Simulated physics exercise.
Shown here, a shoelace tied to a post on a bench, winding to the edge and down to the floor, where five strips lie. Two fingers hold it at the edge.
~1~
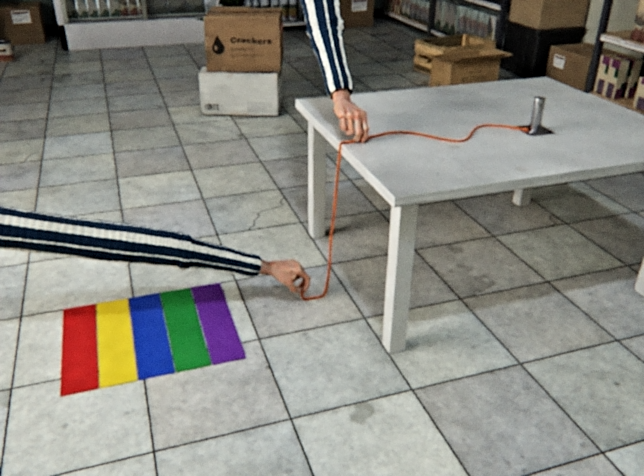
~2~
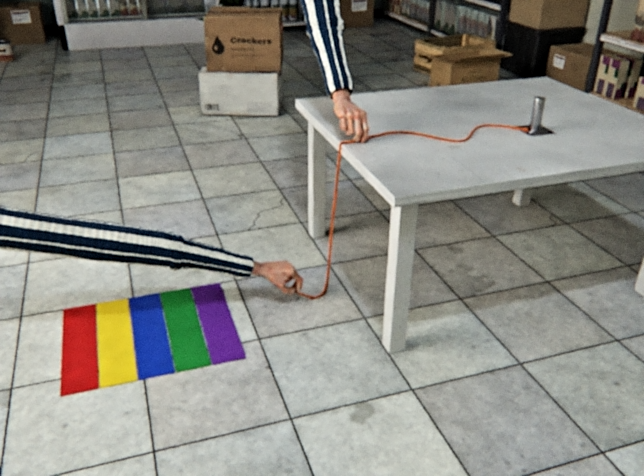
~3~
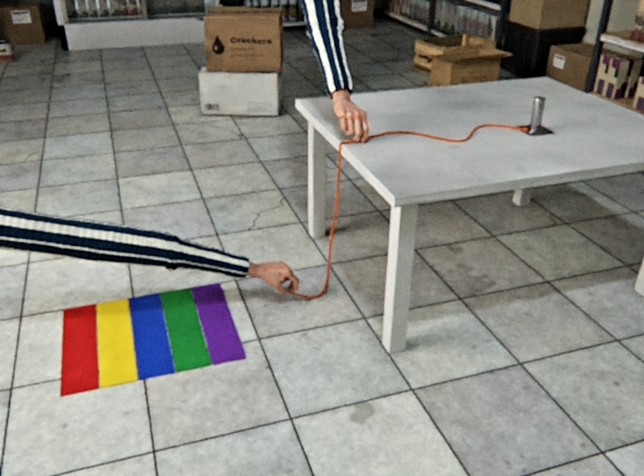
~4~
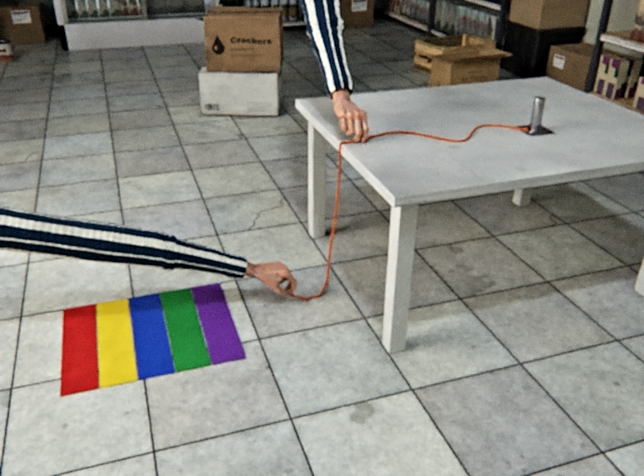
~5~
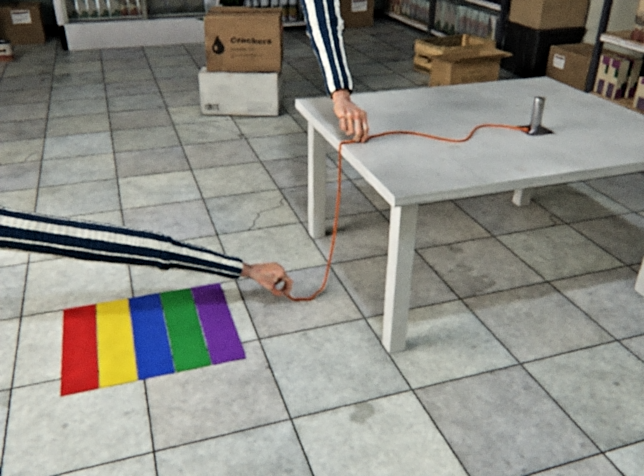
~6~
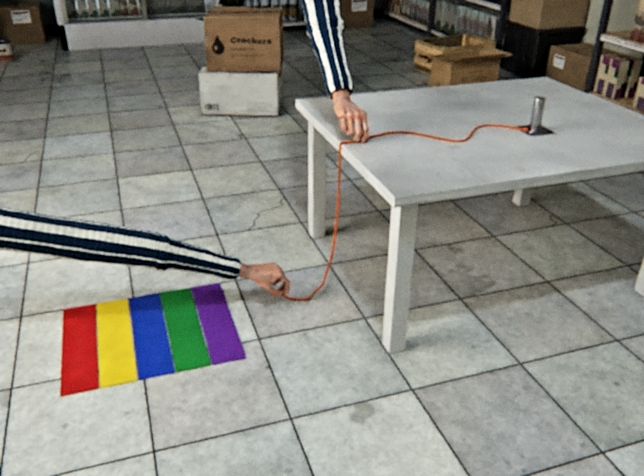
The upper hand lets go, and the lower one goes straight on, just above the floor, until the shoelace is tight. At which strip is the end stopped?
It halts on the blue strip.
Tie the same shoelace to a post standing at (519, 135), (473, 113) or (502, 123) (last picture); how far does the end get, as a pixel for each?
Try by try, around (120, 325), (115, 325) and (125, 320).
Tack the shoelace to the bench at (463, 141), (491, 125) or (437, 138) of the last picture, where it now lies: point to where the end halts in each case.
Try by try, around (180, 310), (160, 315) and (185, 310).
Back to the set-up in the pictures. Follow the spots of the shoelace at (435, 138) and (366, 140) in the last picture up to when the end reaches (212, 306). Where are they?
At (408, 141), then (341, 161).
Soon after, end near (212, 306); over purple.
After that, end near (171, 314); over green.
At the stop, end near (147, 318); over blue. Over blue.
